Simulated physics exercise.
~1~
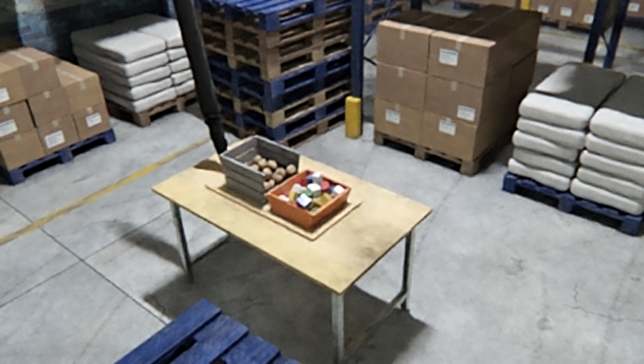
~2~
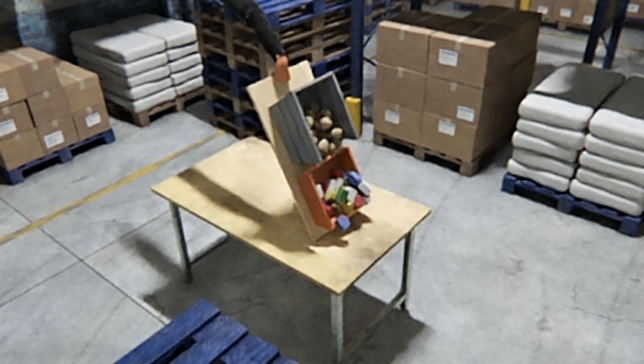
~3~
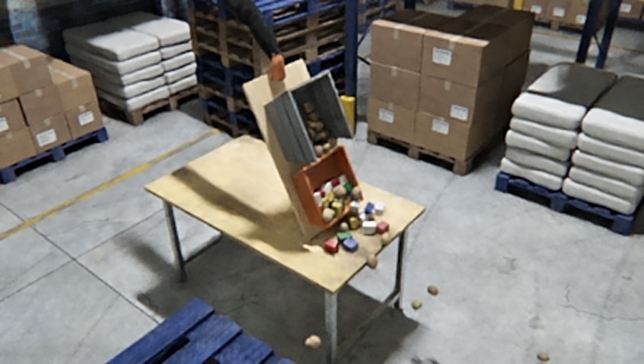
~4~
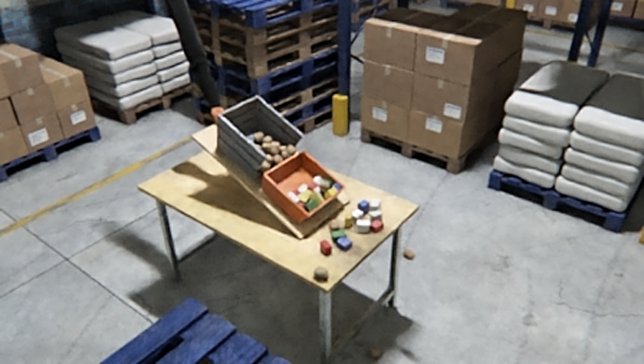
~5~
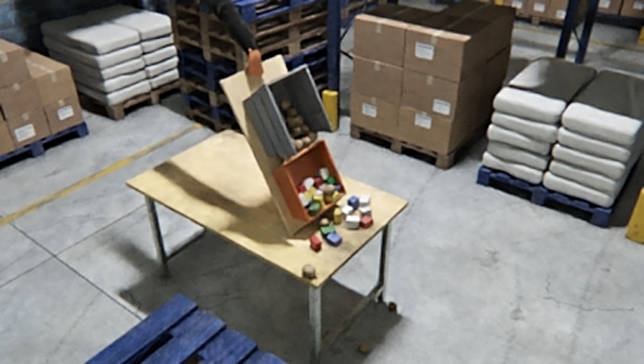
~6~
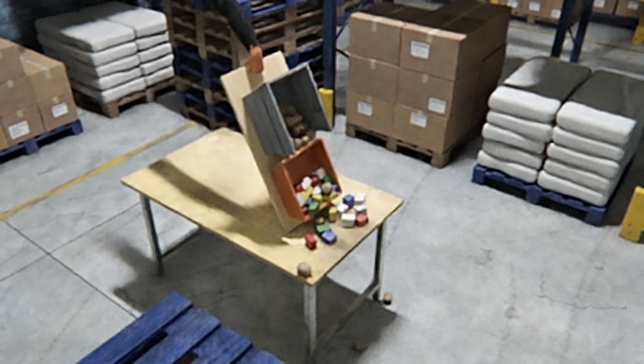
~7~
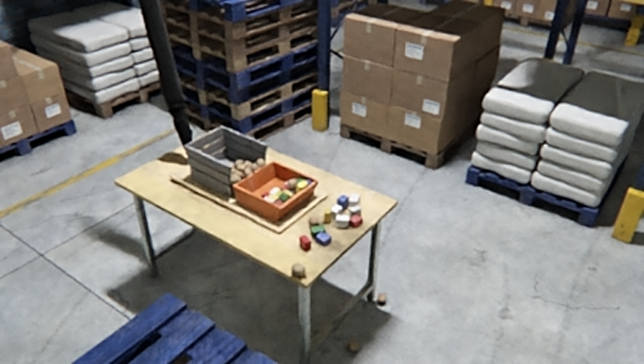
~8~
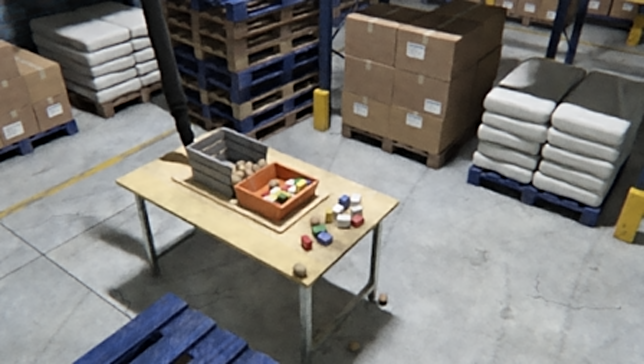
To begin with, a grey tub of potatoes and an orange tub of colourful toy bricks sit on a board on a wooden table in a warehouse. A dark arm with an orange hand lifts the board's left end, tipping it steeply to the right. Bricks spill onto the tabletop while potatoes tumble out, several dropping to the floor. The board is lowered partway, then raised steeply again, with little more falling. Finally it is laid flat, both tubs still partly full, with bricks scattered beside them and a few potatoes on the floor.
